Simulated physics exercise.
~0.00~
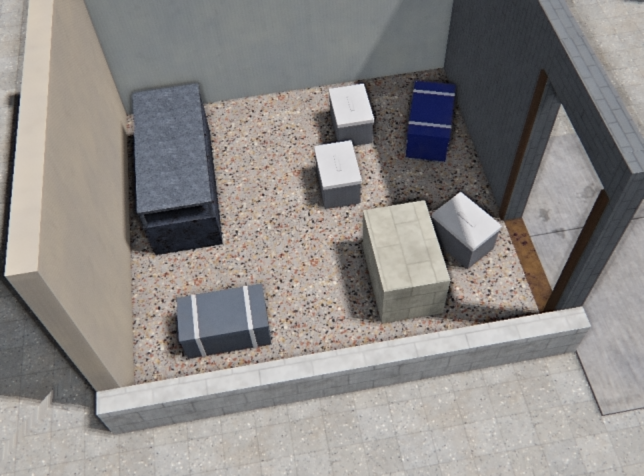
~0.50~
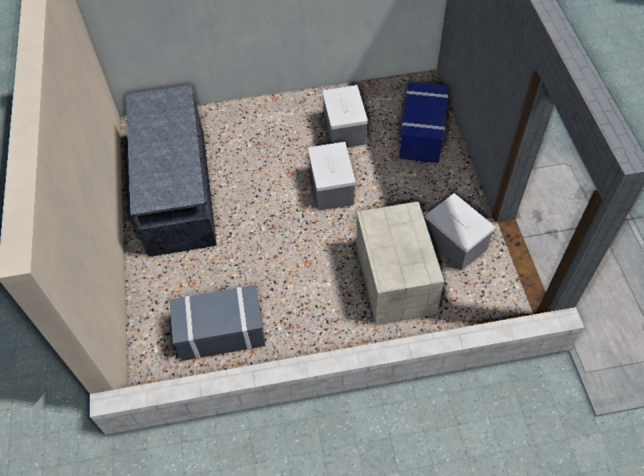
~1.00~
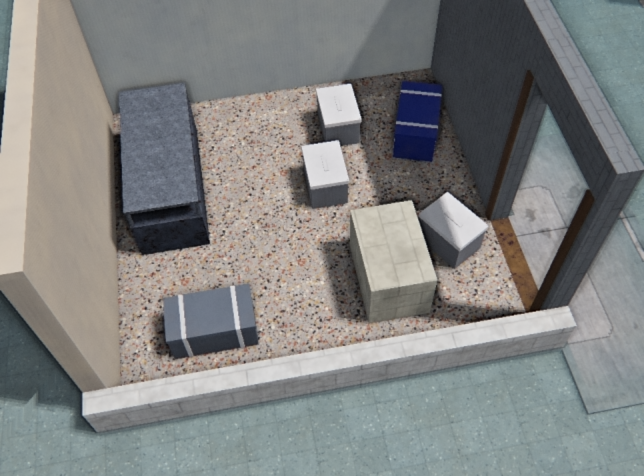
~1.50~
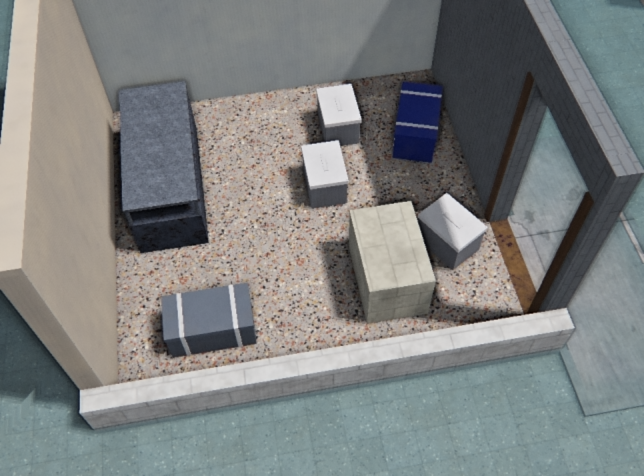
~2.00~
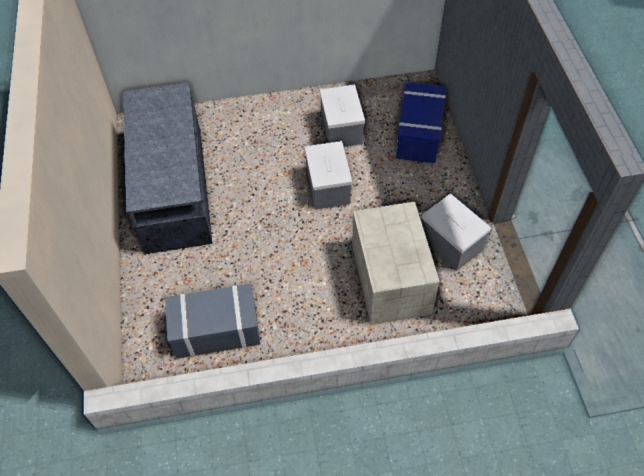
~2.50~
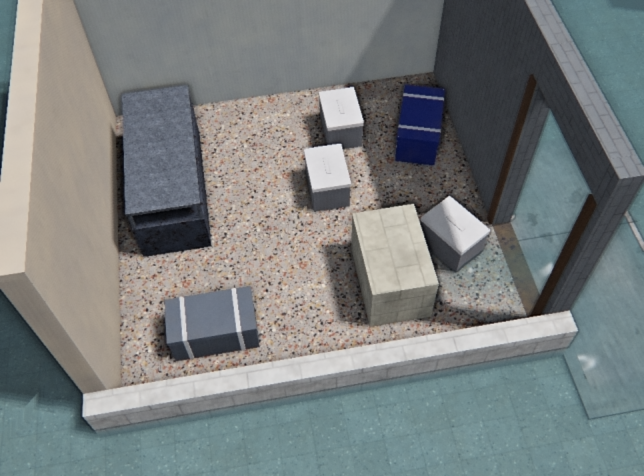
Water spreading over the paving around a roofless room, then seeping through the doorway as the trunks and boxes inside stay still.
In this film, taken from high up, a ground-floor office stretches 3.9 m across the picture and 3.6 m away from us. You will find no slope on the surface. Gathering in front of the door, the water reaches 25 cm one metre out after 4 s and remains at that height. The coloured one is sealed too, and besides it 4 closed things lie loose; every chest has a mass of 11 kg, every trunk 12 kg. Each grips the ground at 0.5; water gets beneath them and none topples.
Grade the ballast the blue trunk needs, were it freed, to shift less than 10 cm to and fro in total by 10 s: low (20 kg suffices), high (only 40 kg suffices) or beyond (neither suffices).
Grade: Beyond.
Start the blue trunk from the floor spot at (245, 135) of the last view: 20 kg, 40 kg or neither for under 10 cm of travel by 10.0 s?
Short answer: No load.
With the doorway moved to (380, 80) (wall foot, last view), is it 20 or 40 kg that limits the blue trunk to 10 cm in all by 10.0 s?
Under that setup, neither option succeeds.
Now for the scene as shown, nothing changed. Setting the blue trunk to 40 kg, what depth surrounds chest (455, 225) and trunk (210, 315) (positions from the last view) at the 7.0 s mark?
Close to 5 and 8 centimetres.
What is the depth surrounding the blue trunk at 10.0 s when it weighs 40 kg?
14 cm, roughly.
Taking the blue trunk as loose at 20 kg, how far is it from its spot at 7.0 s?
60 cm.
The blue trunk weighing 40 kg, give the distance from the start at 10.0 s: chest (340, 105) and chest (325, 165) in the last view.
In turn: 40 cm, 50 cm.
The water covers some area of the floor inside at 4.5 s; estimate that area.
Wet: Near 4.5 m2.
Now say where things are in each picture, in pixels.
The blue trunk at (432, 109) rests on the ground; 0.0 m2 under water; 0 of 5 have shifted, in the first picture.
The blue trunk at (425, 110), on the bottom; 0.0 m2 under water; 0 of 5 have shifted, in the second picture.
The blue trunk at (419, 109) rests on the ground; 0.0 m2 under water; 0 of 5 have shifted, in the third picture.
The blue trunk at (419, 110), on the bottom; water covers 0.0 m2; 0 of 5 have shifted, in the fourth picture.
The blue trunk at (423, 110) rests on the ground; water covers 0.1 m2; 0 of 5 have shifted, in the fifth picture.
The blue trunk at (422, 112), on the bottom; water covers 0.6 m2; 0 of 5 have shifted, in the sixth picture.
After 3.5 s the blue trunk would be 0 cm from its start with 20 kg and 0 cm from its start with 40 kg; 0 cm of water round it then.
After 4.5 s the blue trunk would be 3 cm from its start with 20 kg and 0 cm from its start with 40 kg; 4 cm of water round it then.
After 7.0 s the blue trunk would be 56 cm from its start with 20 kg and 14 cm from its start with 40 kg; 8 cm of water round it then.
After 10.0 s the blue trunk would be 165 cm from its start with 20 kg and 96 cm from its start with 40 kg; 14 cm of water round it then.
